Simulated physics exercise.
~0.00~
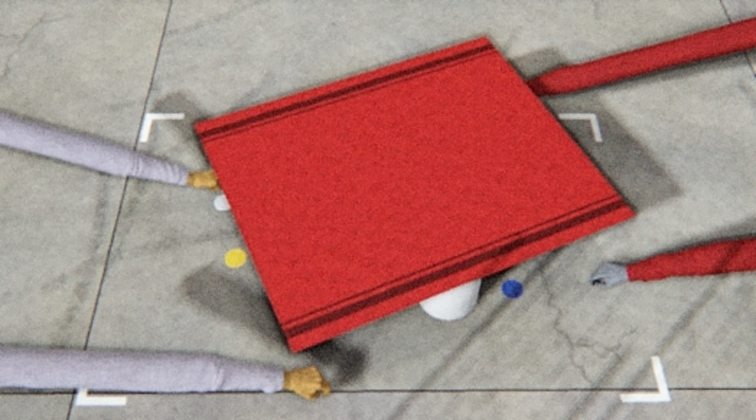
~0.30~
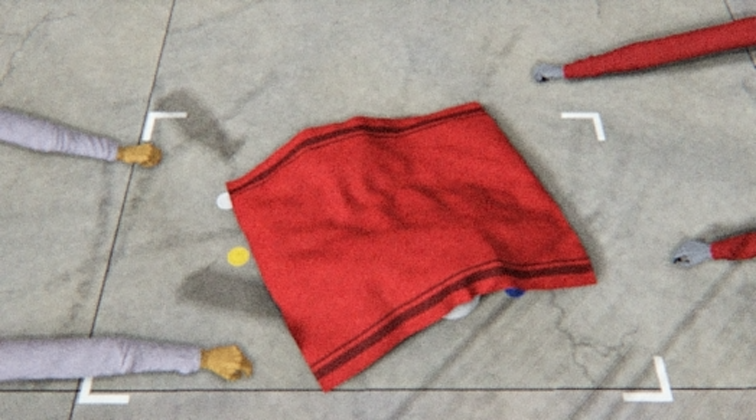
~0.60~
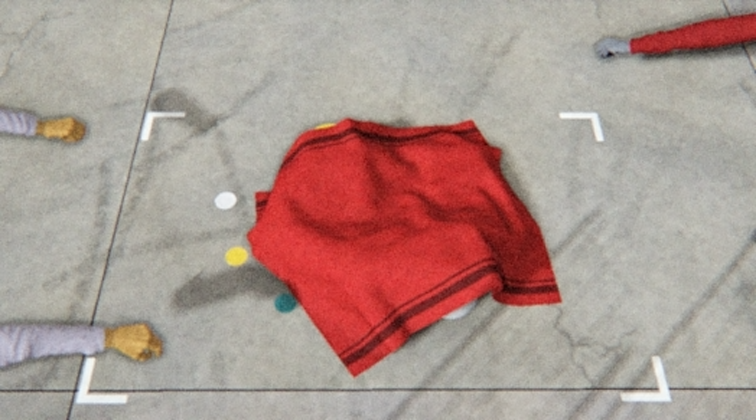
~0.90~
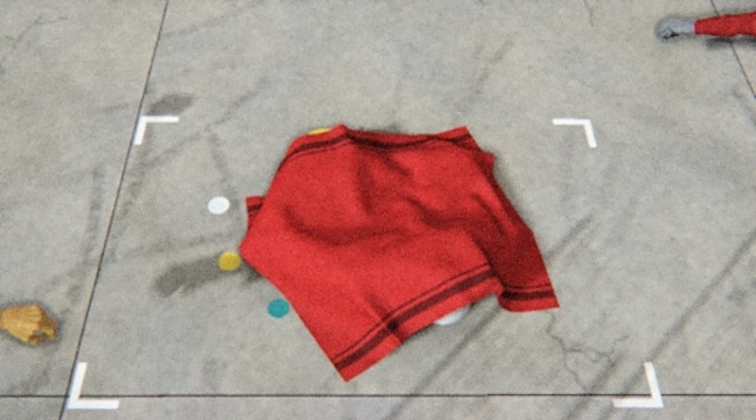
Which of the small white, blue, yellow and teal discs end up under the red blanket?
Only the blue disc ends up under the blanket. The white, yellow and teal ones are left uncovered on the floor to the left.
